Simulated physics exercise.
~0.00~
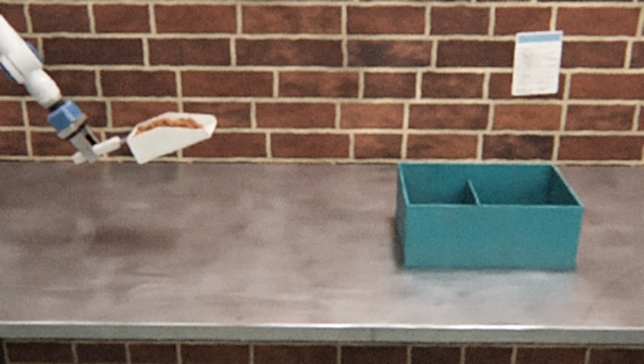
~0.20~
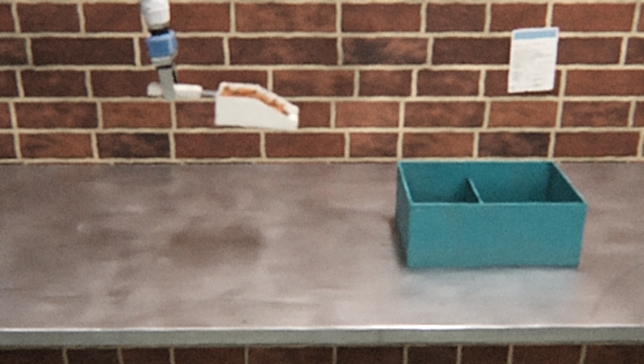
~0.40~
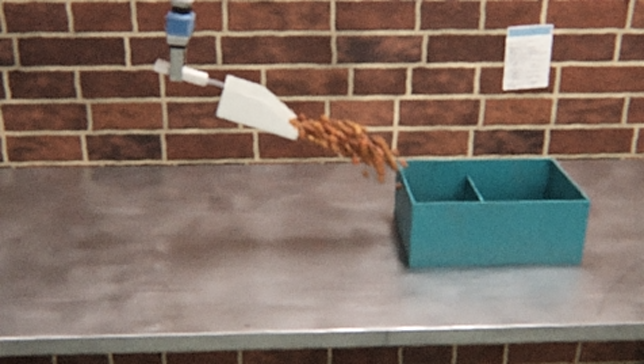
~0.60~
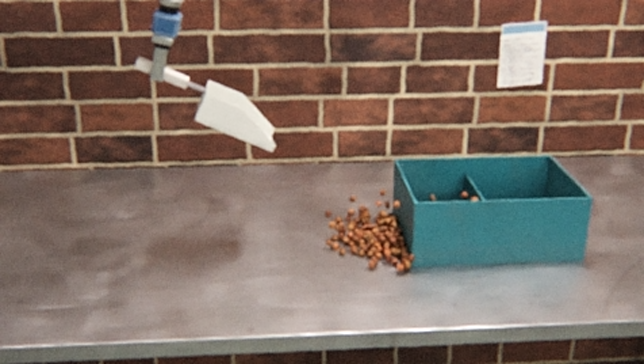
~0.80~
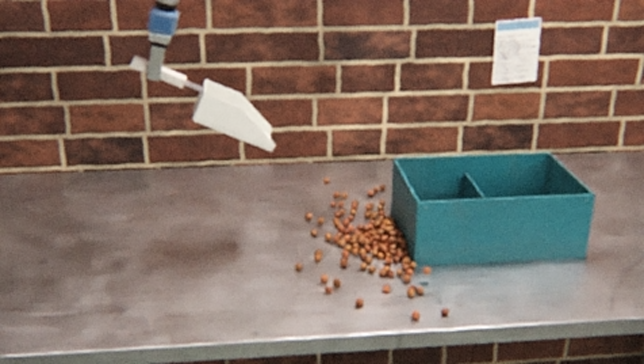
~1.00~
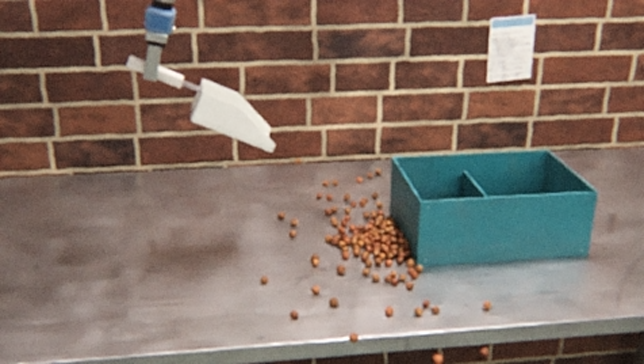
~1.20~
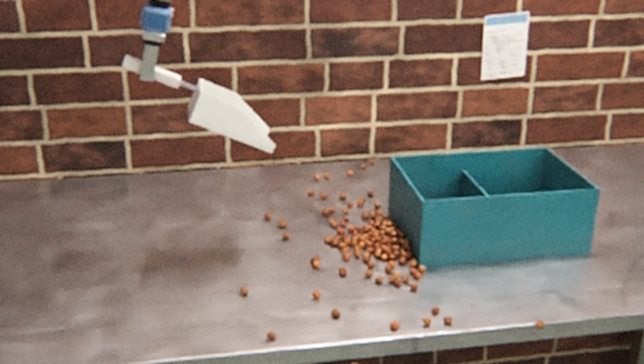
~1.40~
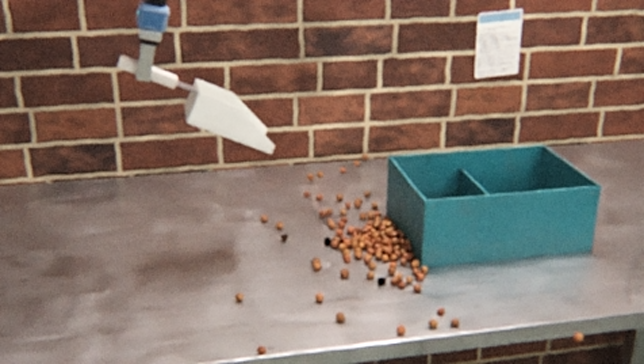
Hazelnuts pouring from a robot arm's tilting white scoop, mostly missing a teal divided bin and scattering across the metal table.
